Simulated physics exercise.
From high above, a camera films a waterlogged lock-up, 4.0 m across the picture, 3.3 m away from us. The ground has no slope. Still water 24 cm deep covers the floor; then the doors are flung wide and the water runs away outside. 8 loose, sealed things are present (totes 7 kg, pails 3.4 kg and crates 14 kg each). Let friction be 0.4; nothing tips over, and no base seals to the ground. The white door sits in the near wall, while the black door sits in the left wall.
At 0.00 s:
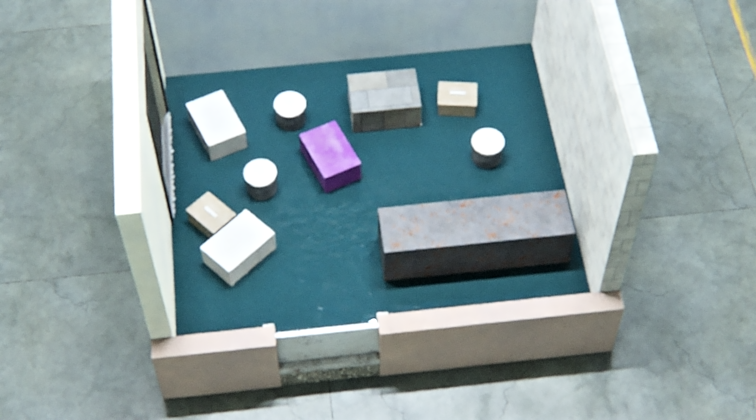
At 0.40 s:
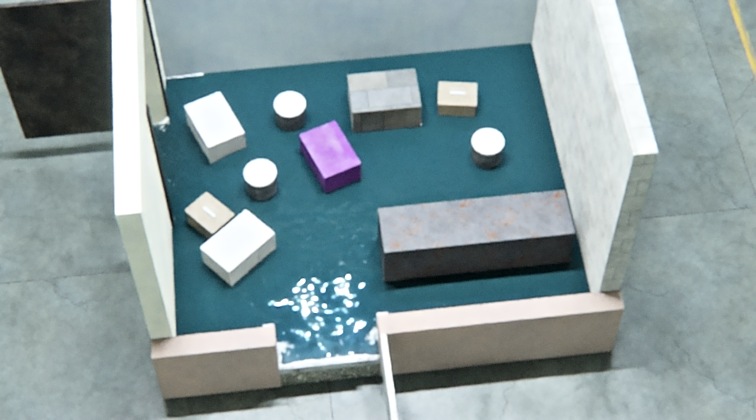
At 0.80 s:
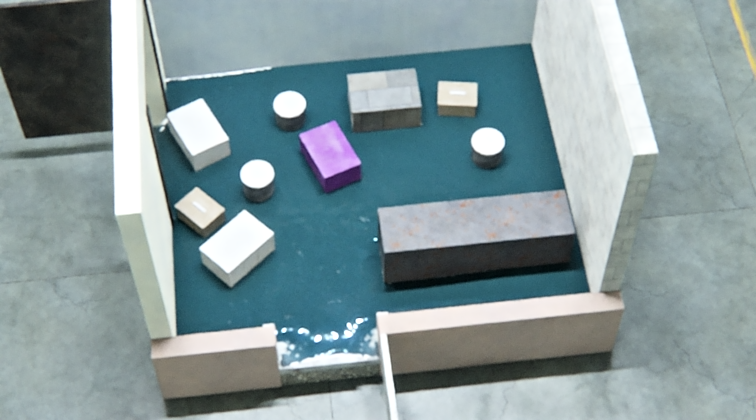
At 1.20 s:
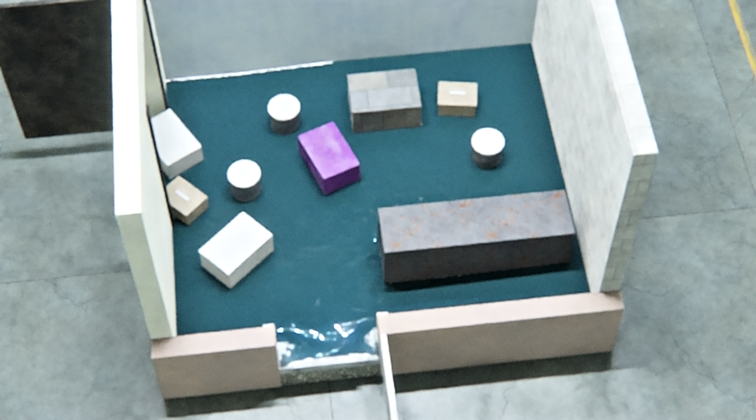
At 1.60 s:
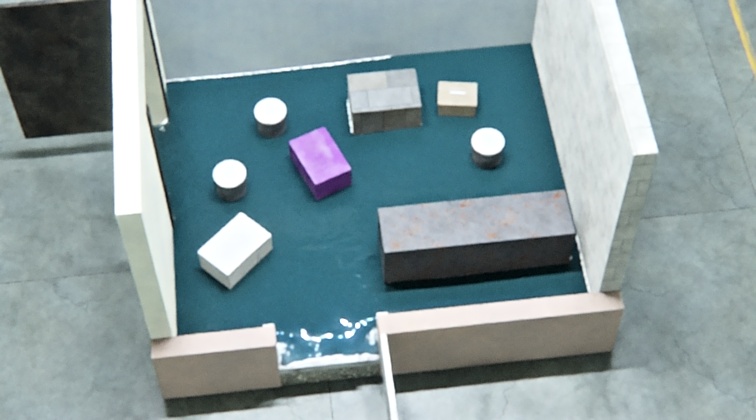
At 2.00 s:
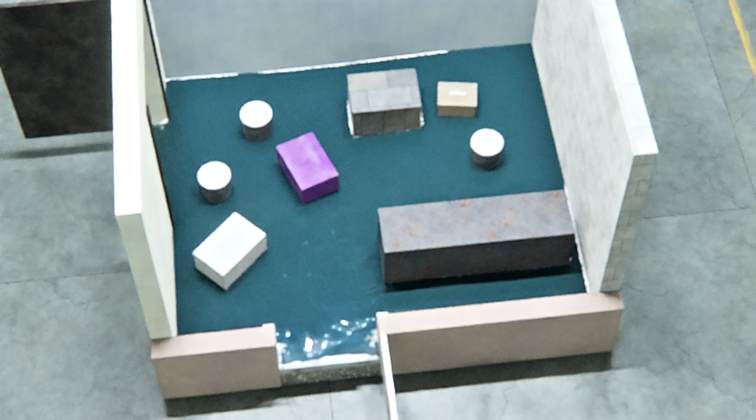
Floating crates and pails drift left across a flooded room after two doors open.
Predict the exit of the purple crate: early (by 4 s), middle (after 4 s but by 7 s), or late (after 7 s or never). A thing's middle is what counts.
Middle.
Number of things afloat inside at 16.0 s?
My tally comes to 0.
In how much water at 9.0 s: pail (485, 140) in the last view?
9 cm.
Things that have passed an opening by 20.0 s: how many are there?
7.
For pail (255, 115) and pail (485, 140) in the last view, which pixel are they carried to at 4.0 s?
Approx. (156, 142); approx. (436, 165).
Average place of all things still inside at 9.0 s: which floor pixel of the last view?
Close to pixel (361, 194).
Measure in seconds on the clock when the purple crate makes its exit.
5.0 s or so.
After 4.0 s the purple crate is near (223, 170), 1.1 m from its start, afloat; 3 of 8 are out; 5 afloat.
After 9.0 s the purple crate has gone out (at 5.2 s); 6 of 8 are out; 2 afloat.
After 16.0 s the purple crate has gone out (at 5.2 s); 7 of 8 are out; 0 afloat.
After 20.0 s the purple crate has gone out (at 5.2 s); 7 of 8 are out; 0 afloat.
